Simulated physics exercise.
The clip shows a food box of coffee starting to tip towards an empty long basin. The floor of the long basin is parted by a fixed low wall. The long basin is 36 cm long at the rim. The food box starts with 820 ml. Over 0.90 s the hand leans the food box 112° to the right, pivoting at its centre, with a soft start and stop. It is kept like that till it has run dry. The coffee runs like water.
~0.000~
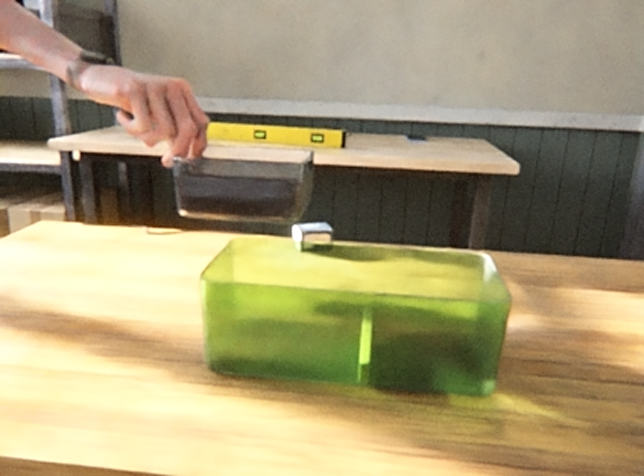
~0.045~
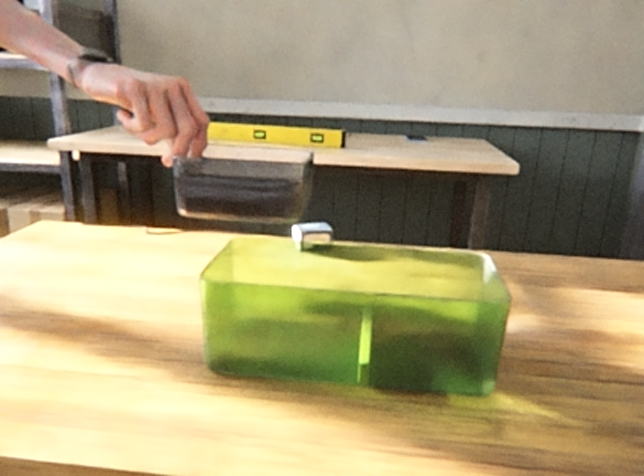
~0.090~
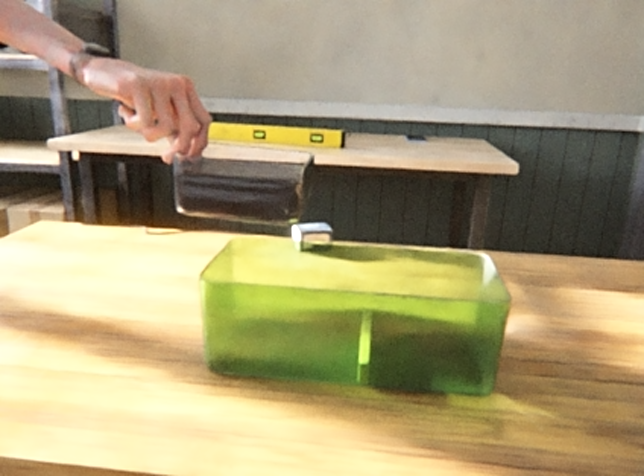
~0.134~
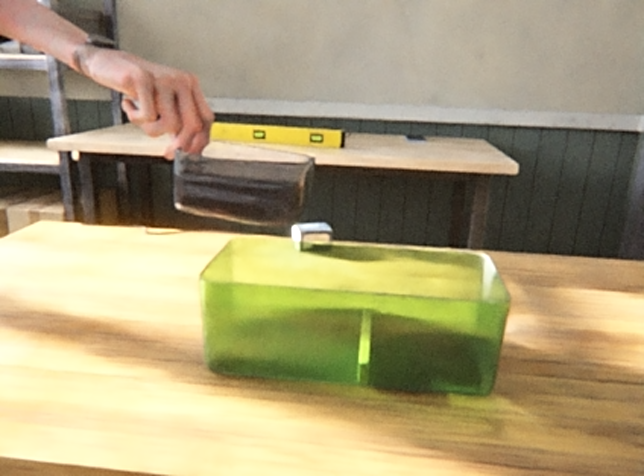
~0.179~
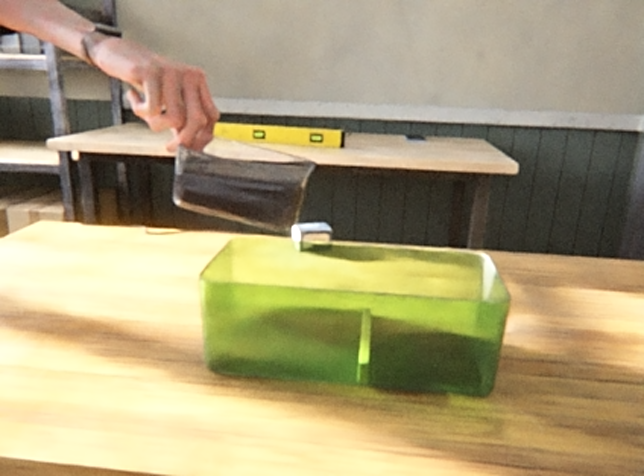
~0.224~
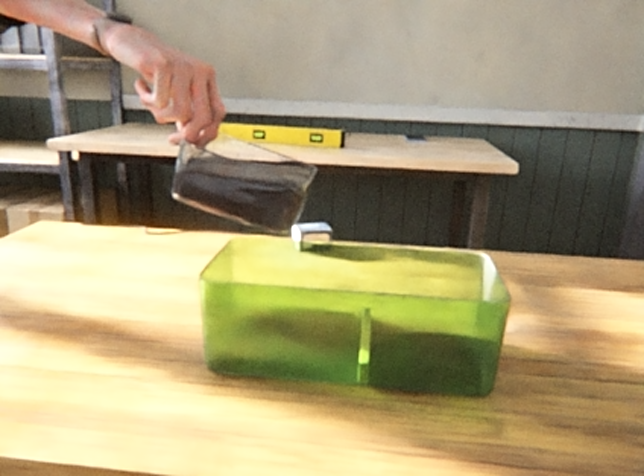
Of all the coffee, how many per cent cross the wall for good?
About 26 per cent.
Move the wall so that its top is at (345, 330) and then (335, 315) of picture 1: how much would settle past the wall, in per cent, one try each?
In turn about 50 and 65 per cent.
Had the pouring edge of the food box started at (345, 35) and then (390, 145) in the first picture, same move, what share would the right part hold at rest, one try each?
In turn about 60 and 70 per cent.
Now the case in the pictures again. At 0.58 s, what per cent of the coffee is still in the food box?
About 32 per cent.
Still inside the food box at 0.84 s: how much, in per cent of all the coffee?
About 5 per cent.
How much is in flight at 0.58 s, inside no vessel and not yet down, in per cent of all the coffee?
Some 34 per cent.
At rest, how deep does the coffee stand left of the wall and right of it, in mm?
Some 18 mm on the left and 8 mm on the right.
Then, 0.58 s in, the tilt is 80° and 32 per cent is still to pour, 31 is left of the wall and 3 right of it.
Then, 0.84 s in, the tilt is 111° and 5 per cent is still to pour, 71 is left of the wall and 19 right of it.
Then, 1.11 s in, the tilt is 112° and 0 per cent is still to pour, 72 is left of the wall and 25 right of it.
Then, 1.40 s in, the tilt is 112° and 0 per cent is still to pour, 70 is left of the wall and 26 right of it.
Finally, 70 per cent lies left of the wall, 26 right of it and 3 outside.
